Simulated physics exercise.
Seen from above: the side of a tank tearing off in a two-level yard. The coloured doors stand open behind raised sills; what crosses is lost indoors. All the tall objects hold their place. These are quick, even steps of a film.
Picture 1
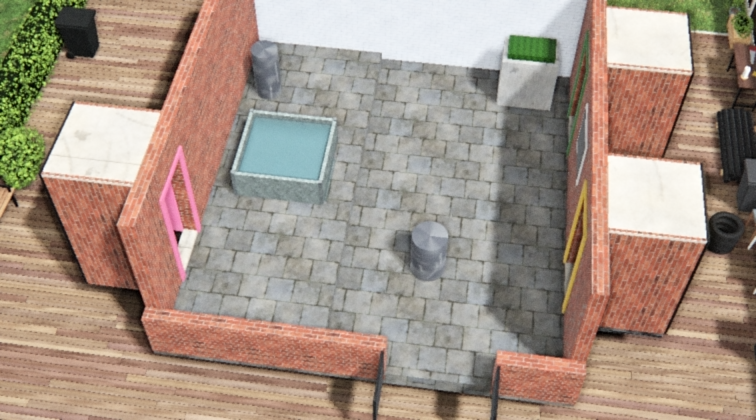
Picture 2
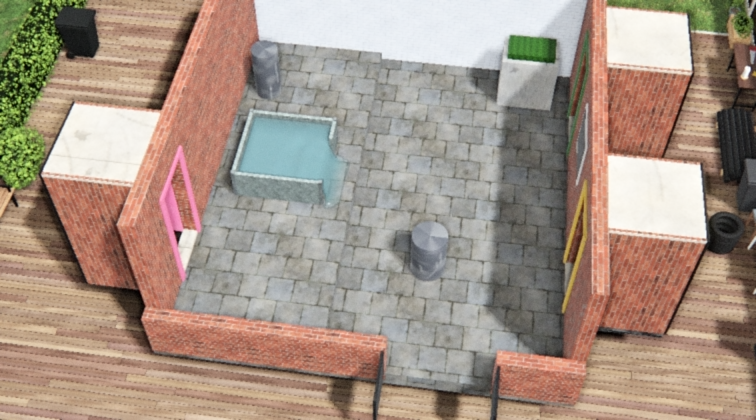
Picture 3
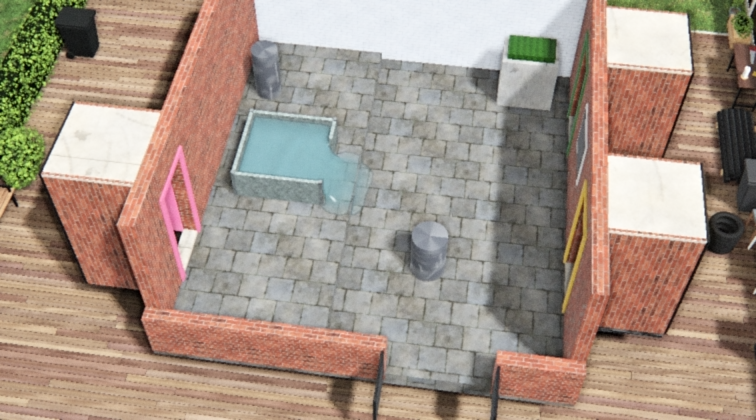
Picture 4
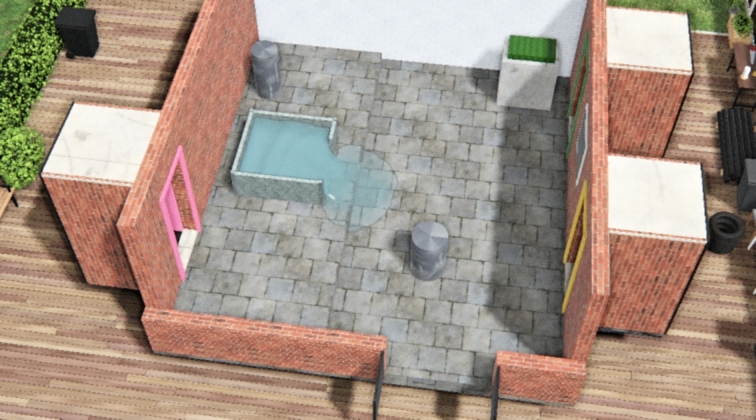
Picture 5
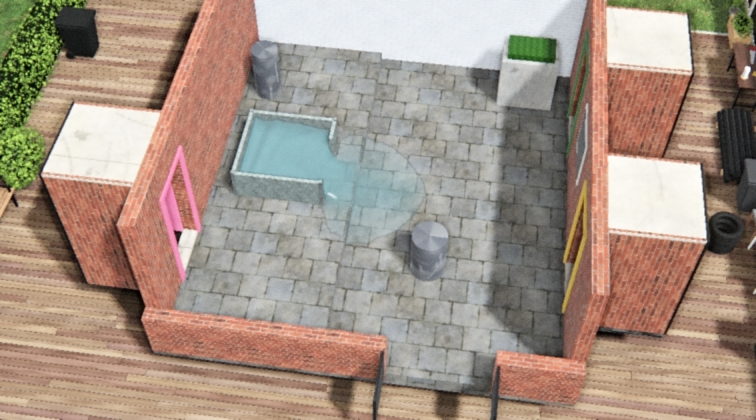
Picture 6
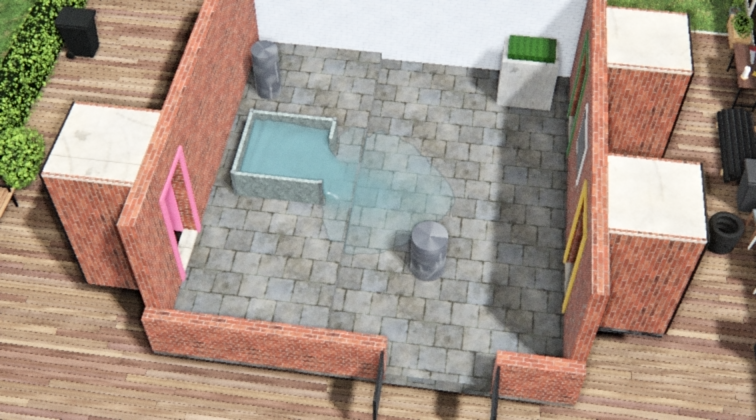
In a brick-walled courtyard paved with grey stone, a low square tank holds still water until part of its right side opens, and the water pours through the gap, spreading rightward in a thin sheet across the paving.
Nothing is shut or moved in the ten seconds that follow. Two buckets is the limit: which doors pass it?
One by one: The green door stays under that; the pink door stays under that; the yellow door takes more than that.
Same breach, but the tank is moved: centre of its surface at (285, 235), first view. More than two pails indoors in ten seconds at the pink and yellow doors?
My reading: The pink one holds, the yellow one lets more in.
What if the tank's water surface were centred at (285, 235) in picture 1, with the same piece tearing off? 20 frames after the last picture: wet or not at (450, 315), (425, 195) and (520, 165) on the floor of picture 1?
In that order: Flooded, flooded, flooded.
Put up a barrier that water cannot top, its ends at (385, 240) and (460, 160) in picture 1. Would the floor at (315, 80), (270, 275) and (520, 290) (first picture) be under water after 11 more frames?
In turn: No water, dry, dry.
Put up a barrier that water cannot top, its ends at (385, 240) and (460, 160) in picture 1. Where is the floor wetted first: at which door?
The green one.
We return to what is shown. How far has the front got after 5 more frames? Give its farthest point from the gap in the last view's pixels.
At about (551, 227).
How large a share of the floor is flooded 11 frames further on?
Near 35 in a hundred.
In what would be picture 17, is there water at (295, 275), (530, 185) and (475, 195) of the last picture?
In turn: Not flooded, wet, under water.
A moment on, water covers 25 % of the floor; the green door not reached, the pink door not reached, the yellow door not reached.
Next, water covers 35 % of the floor; the green door not reached, the pink door not reached, the yellow door under two buckets in.
Then, water covers 40 % of the floor; the green door under two buckets in, the pink door not reached, the yellow door over two buckets in.
Later, water covers 50 % of the floor; the green door under two buckets in, the pink door not reached, the yellow door far over two buckets in.
In the end, water covers 60 % of the floor; the green door under two buckets in, the pink door not reached, the yellow door far over two buckets in.
